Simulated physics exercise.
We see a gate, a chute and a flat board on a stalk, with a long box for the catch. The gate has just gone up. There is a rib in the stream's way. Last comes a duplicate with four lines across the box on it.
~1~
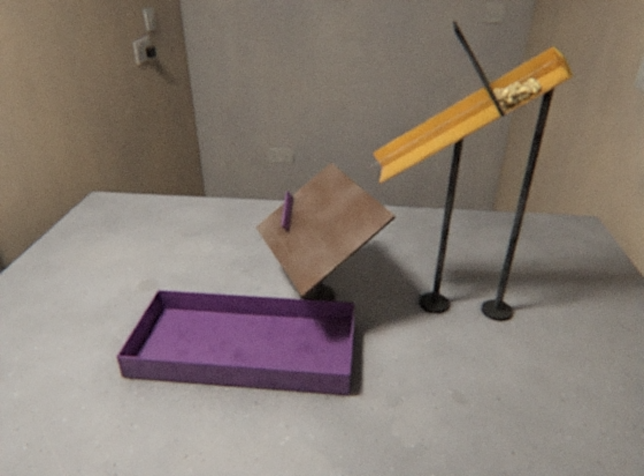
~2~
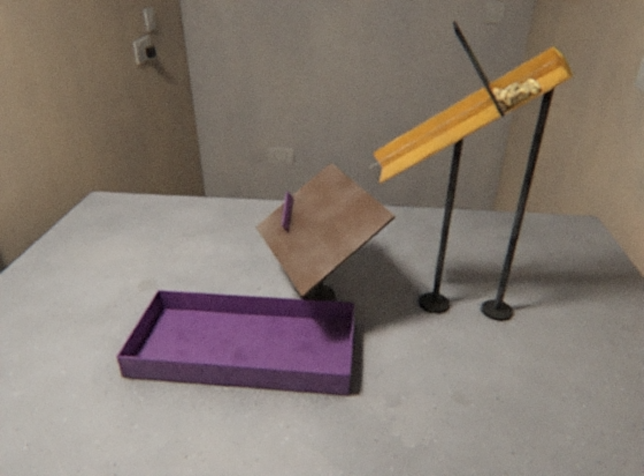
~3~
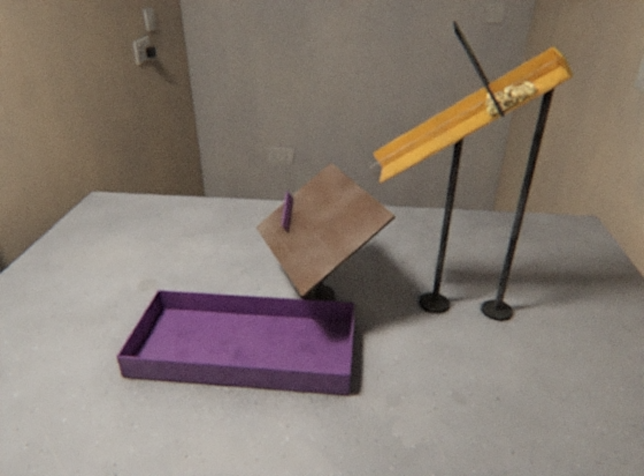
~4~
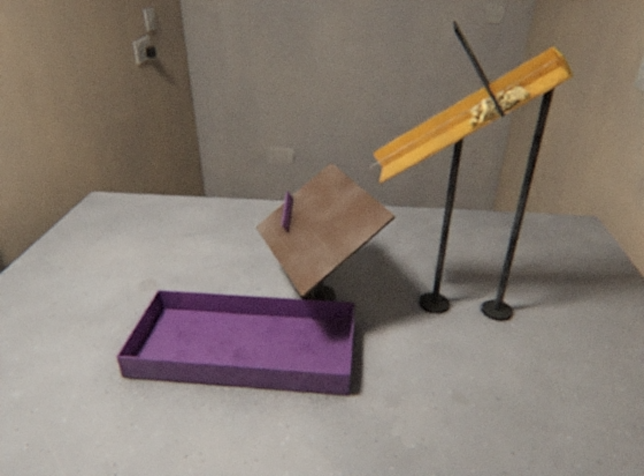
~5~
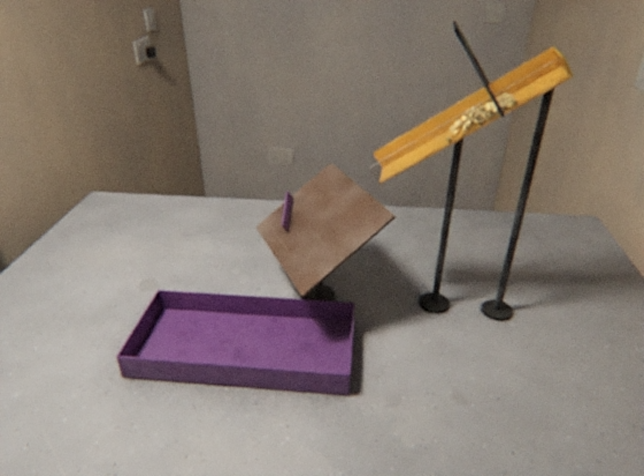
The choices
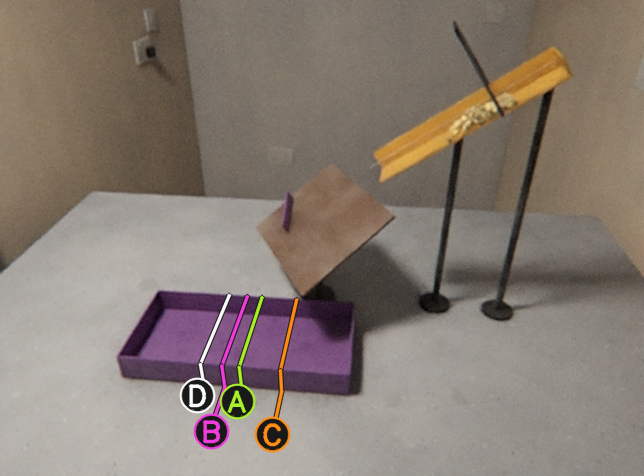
Pale beans sliding down and left along an orange chute past a thin dark gate, above a tilted brown board and an empty purple box.
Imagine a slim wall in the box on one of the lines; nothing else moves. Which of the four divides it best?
It is B.
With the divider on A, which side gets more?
More lands on the left.
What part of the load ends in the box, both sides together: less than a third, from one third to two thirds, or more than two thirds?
From one third to two thirds.
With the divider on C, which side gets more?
Left.
On the marked copy, line A crosses the front rim at (239, 366); line B crosses the front rim at (222, 365); line C crosses the front rim at (280, 369); line D crosses the front rim at (200, 363).
If A is chosen, of what is caught, nearly all on the left of the divider, a small part on the right.
If B is chosen, of what is caught, about half on the left of the divider, about half on the right.
If C is chosen, of what is caught, all on the left of the divider, none on the right.
If D is chosen, of what is caught, a small part on the left of the divider, nearly all on the right.
